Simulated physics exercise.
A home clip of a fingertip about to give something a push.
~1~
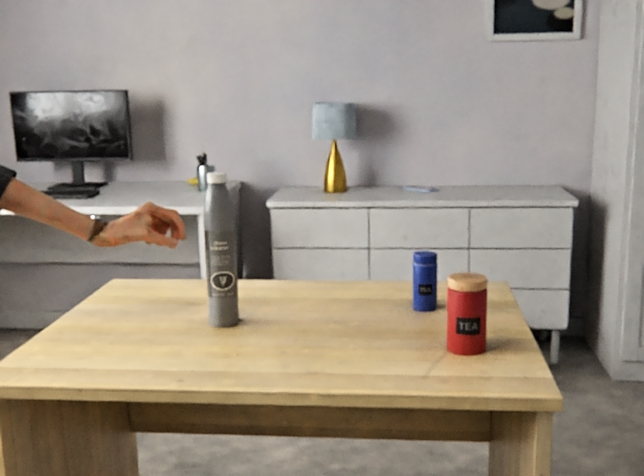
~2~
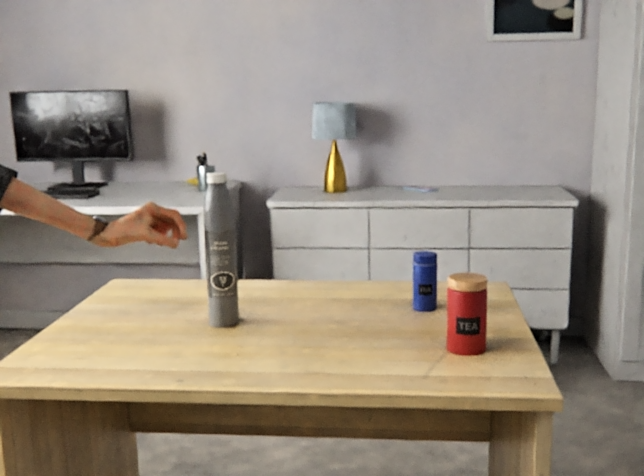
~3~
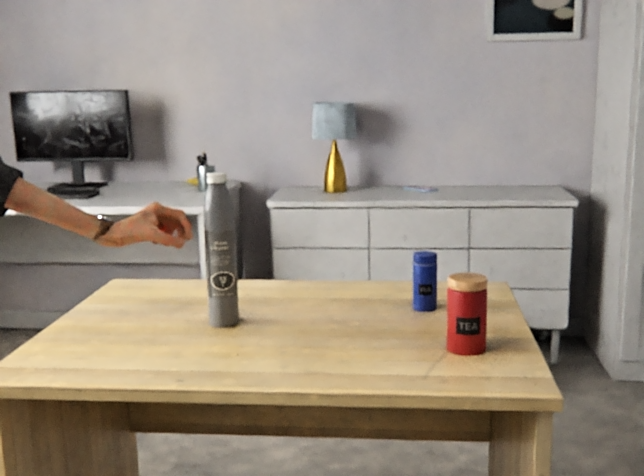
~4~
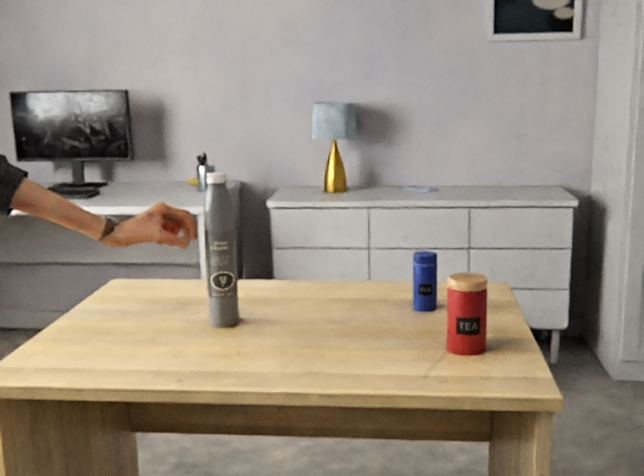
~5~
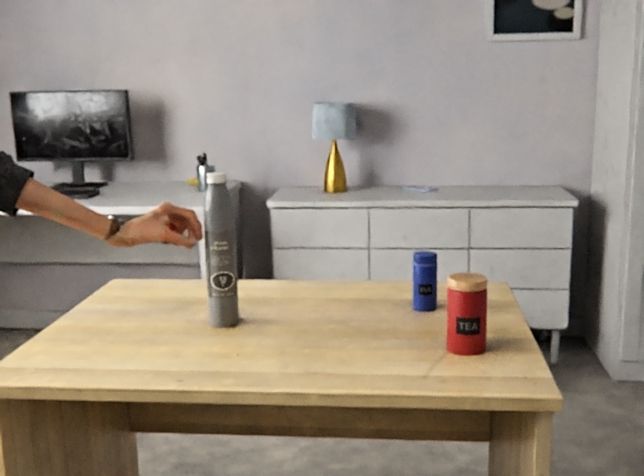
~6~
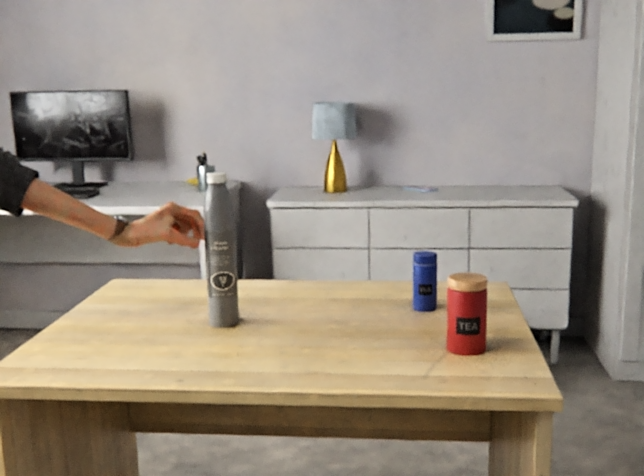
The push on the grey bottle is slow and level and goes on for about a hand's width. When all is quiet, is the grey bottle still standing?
The grey bottle topples.
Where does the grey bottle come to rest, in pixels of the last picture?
At about (318, 310).
Then, 0.60 s later than the last frame, grey bottle tilted by 16° near (241, 249).
Then, 0.90 s later than the last frame, grey bottle tilted by 47° near (281, 263).
Then, 1.00 s later than the last frame, grey bottle on its side near (311, 302).
When it is over, lying over on the table, grey bottle. End places, in pixels of the last picture, grey bottle near (318, 309).
